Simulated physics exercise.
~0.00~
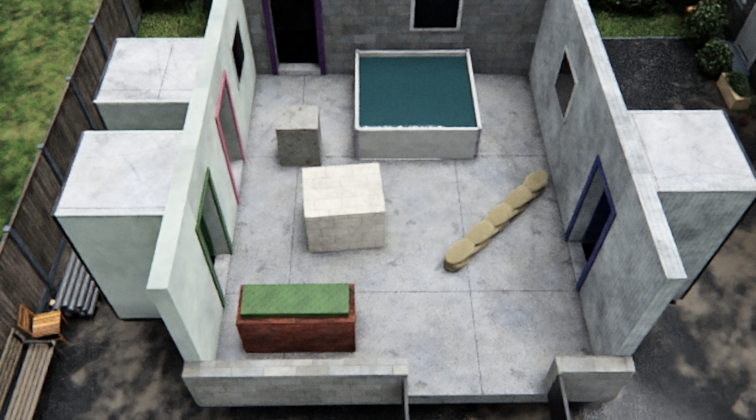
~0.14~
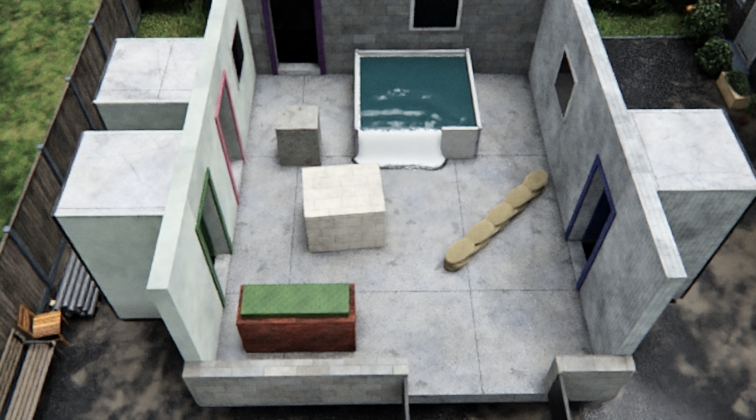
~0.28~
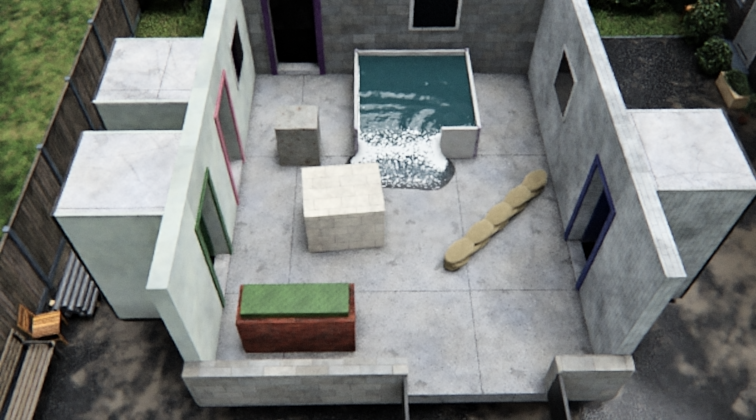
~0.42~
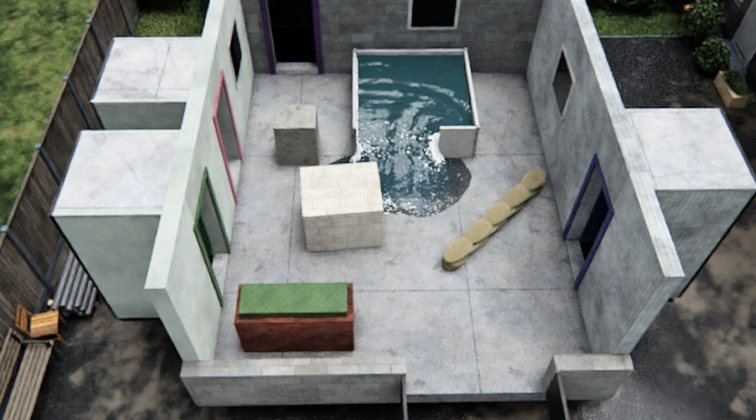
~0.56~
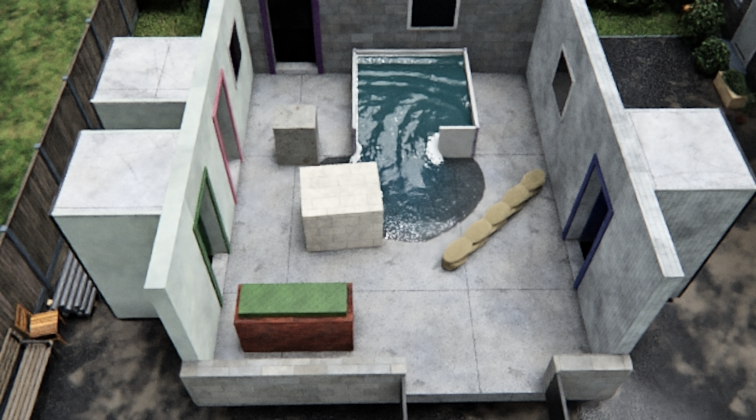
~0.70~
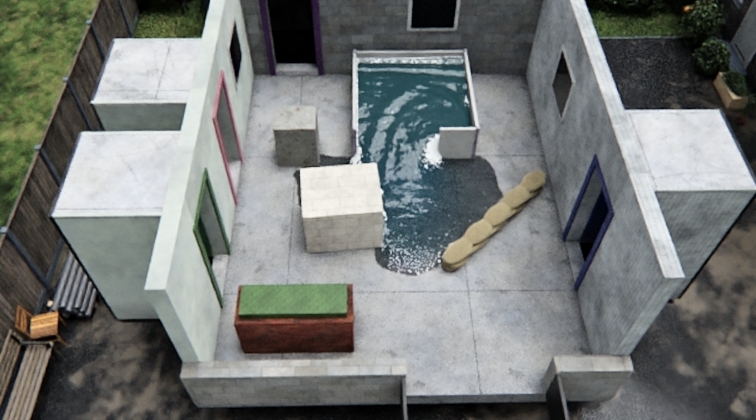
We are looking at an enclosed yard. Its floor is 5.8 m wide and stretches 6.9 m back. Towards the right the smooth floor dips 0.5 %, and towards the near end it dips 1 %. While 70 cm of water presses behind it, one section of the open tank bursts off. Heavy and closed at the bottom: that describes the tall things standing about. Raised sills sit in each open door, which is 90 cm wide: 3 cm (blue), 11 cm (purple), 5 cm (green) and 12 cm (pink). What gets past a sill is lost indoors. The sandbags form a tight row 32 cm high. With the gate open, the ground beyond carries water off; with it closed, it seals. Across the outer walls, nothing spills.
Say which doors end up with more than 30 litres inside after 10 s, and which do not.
As I see it, blue door: Within the allowance, purple door: Within the allowance, green door: Beyond the allowance, pink door: Beyond the allowance.
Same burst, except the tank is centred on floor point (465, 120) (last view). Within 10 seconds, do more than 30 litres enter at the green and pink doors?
Measured against the limit, the green door goes beyond it and the pink door stays within it.
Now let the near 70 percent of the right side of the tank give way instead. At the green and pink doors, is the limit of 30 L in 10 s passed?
Against the limit, the green door exceeds it and the pink door stays within it.
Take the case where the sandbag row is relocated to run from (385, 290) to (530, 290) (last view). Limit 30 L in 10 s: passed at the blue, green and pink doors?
Against that limit: Blue past it, green past it, pink past it.
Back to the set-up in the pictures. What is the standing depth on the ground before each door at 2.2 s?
Door by door in cm, blue shows 0, purple shows 0, green shows 3, pink shows 27.
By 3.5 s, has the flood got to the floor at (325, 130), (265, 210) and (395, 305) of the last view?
First spot not yet wet, second submerged, third submerged.
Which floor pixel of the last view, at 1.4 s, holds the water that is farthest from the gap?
I'd mark it close to (463, 379).
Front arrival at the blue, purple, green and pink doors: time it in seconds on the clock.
So, blue at 6.0 s, then purple at 3.2 s, green at 2.0 s, and pink at 1.4 s.
After 1.4 s water covers 30 % of the floor and is deepest (50 cm) near (375, 194); blue door not reached, purple door not reached, green door not reached, pink door 5 cm at the sill, 0 L in.
After 2.2 s water covers 45 % of the floor and is deepest (40 cm) near (449, 250); blue door not reached, purple door not reached, green door 3 cm at the sill, 0 L in, pink door 27 cm at the sill, 39 L in.
After 3.5 s water covers 65 % of the floor and is deepest (31 cm) near (224, 382); blue door not reached, purple door 5 cm at the sill, 0 L in, green door 4 cm at the sill, 0 L in, pink door 21 cm at the sill, 142 L in.
After 6.0 s water covers 80 % of the floor and is deepest (16 cm) near (229, 261); blue door 1 cm at the sill, 0 L in, purple door 5 cm at the sill, 0 L in, green door 12 cm at the sill, 39 L in, pink door 12 cm at the sill, 179 L in.
After 10.0 s water covers 90 % of the floor and is deepest (10 cm) near (545, 170); blue door 3 cm at the sill, 0 L in, purple door 7 cm at the sill, 0 L in, green door 7 cm at the sill, 87 L in, pink door 7 cm at the sill, 182 L in.
